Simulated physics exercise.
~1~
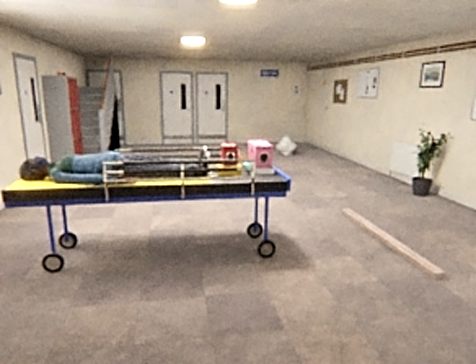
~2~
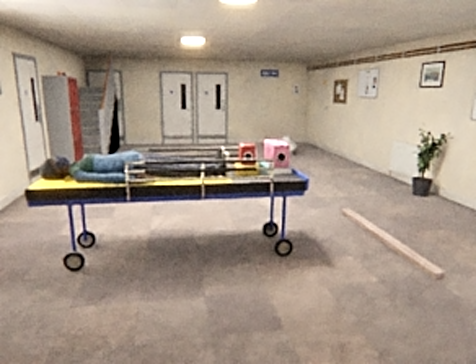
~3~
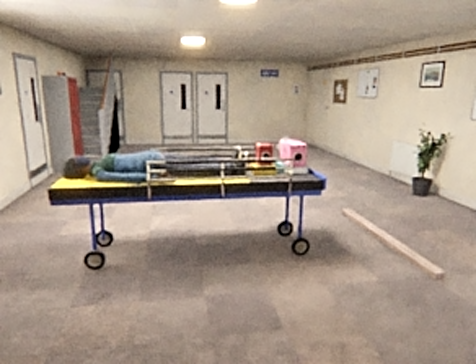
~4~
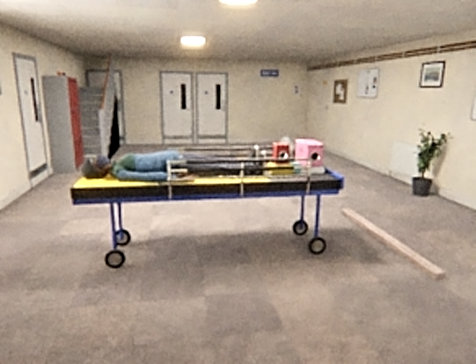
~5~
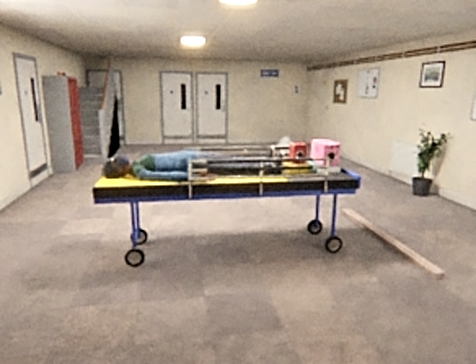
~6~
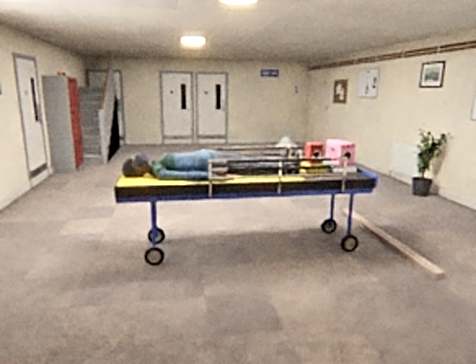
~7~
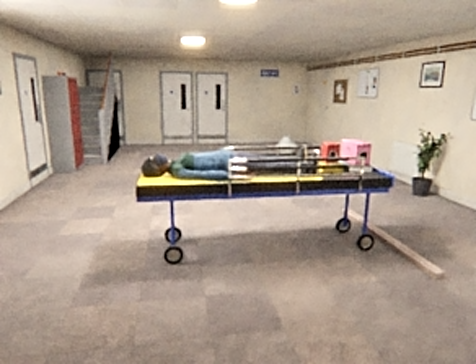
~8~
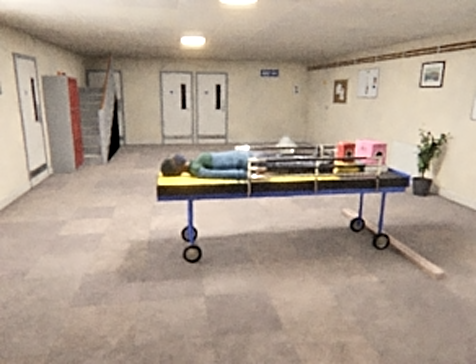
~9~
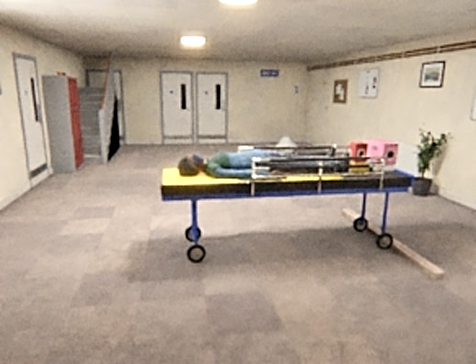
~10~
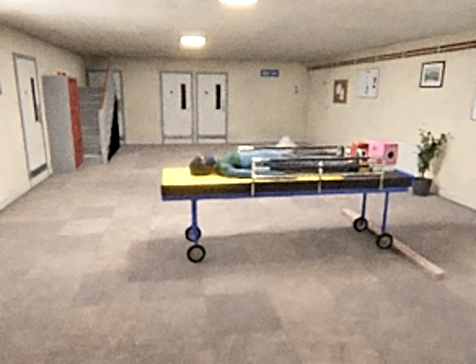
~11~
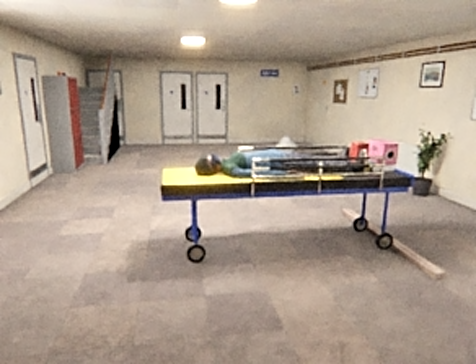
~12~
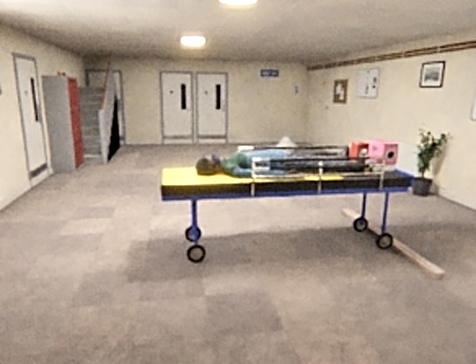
At first, a ward trolley with a yellow top and blue legs rolls to the right across a carpeted room, carrying a person who lies flat with their head at the left end. A red pump and a pink monitor ride upright near the right end. The trolley keeps moving toward a long sill on the floor, then stops abruptly against it. The limp body slides a little farther right along the top, uncovering more yellow behind the head. It settles short of the foot end, with the pump and monitor still standing aboard.
